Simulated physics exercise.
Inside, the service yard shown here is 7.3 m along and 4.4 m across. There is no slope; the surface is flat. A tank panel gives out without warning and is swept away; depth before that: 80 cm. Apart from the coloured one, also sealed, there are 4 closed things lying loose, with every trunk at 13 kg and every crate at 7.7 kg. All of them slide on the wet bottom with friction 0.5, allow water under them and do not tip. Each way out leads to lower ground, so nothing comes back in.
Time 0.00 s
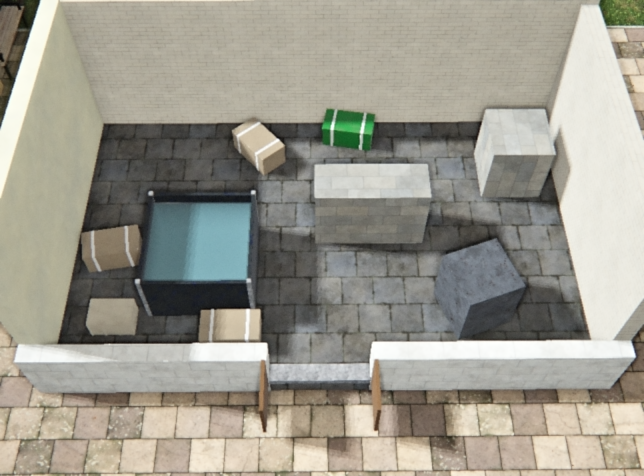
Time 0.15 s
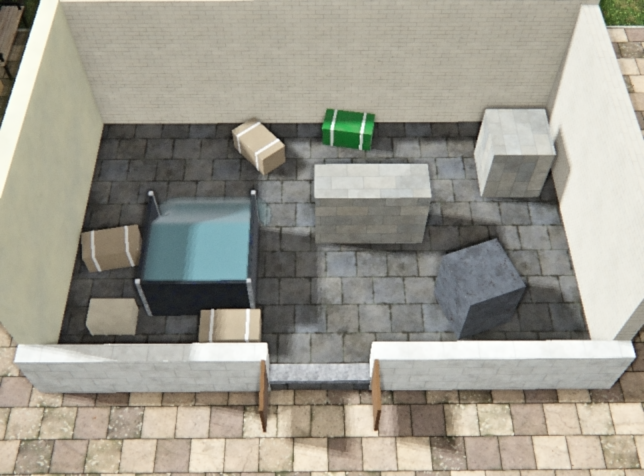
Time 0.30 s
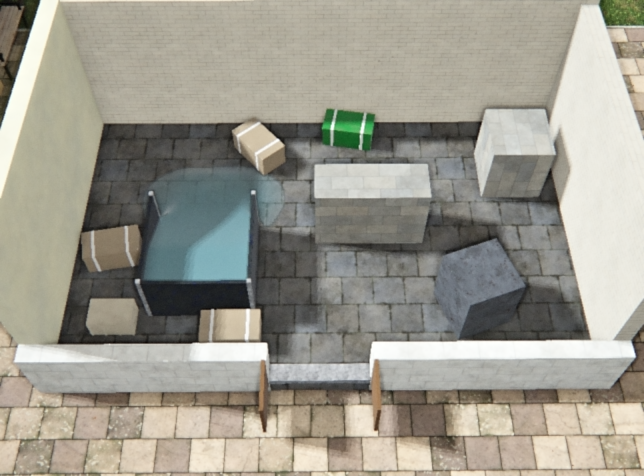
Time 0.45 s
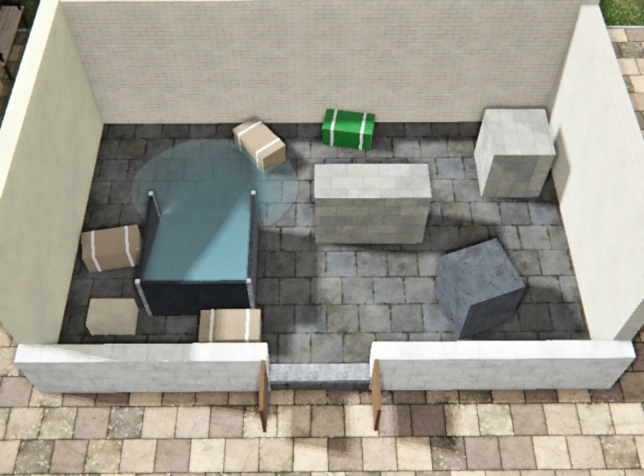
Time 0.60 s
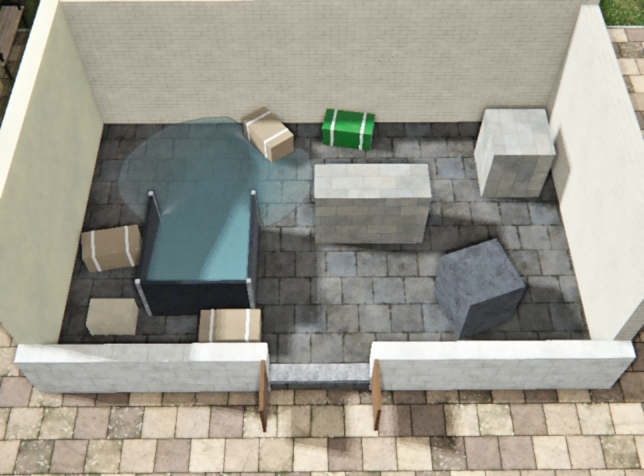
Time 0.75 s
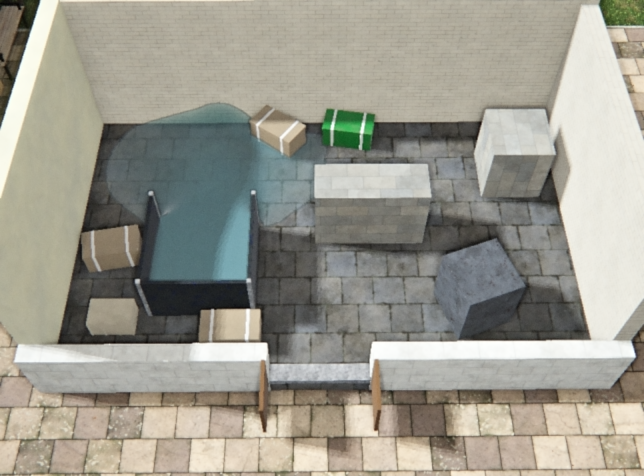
In a walled, paved yard holding pale boxes, a green trunk and large grey blocks, a dark-sided tank of water stands at left. Its back panel vanishes and water spreads across the paving toward the back wall, nudging one pale box slightly right while the green trunk stays put.
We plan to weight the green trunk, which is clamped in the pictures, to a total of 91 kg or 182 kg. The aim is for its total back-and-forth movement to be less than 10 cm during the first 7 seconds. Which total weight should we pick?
182 kg is needed.
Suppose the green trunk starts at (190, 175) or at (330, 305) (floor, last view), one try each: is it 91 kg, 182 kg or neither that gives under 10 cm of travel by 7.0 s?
In that order: Both fail; the lighter suffices.
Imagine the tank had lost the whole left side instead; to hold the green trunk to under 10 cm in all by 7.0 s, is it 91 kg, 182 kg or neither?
The lighter one.
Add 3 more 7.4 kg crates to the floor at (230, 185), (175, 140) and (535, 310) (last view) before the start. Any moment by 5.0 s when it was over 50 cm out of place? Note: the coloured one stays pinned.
Each in turn: Further than that, further than that, not that far.
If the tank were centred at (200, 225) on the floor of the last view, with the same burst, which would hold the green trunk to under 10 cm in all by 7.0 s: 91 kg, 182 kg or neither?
For that case: Heavier one only.
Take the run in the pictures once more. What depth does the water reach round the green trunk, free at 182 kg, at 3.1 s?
Close to 4 cm deep.
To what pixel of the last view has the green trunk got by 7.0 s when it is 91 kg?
Somewhere around (379, 129).
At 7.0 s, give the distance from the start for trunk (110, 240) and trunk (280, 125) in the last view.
In order, they end up 140 cm and 400 cm from where they began.
After 1.4 s the green trunk would be 3 cm from its start with 91 kg and 0 cm from its start with 182 kg; 12 cm of water round it then.
After 3.1 s the green trunk would be 51 cm from its start with 91 kg and 0 cm from its start with 182 kg; 4 cm of water round it then.
After 4.9 s the green trunk would be 51 cm from its start with 91 kg and 0 cm from its start with 182 kg; 4 cm of water round it then.
After 7.0 s the green trunk would be 51 cm from its start with 91 kg and 0 cm from its start with 182 kg; 6 cm of water round it then.
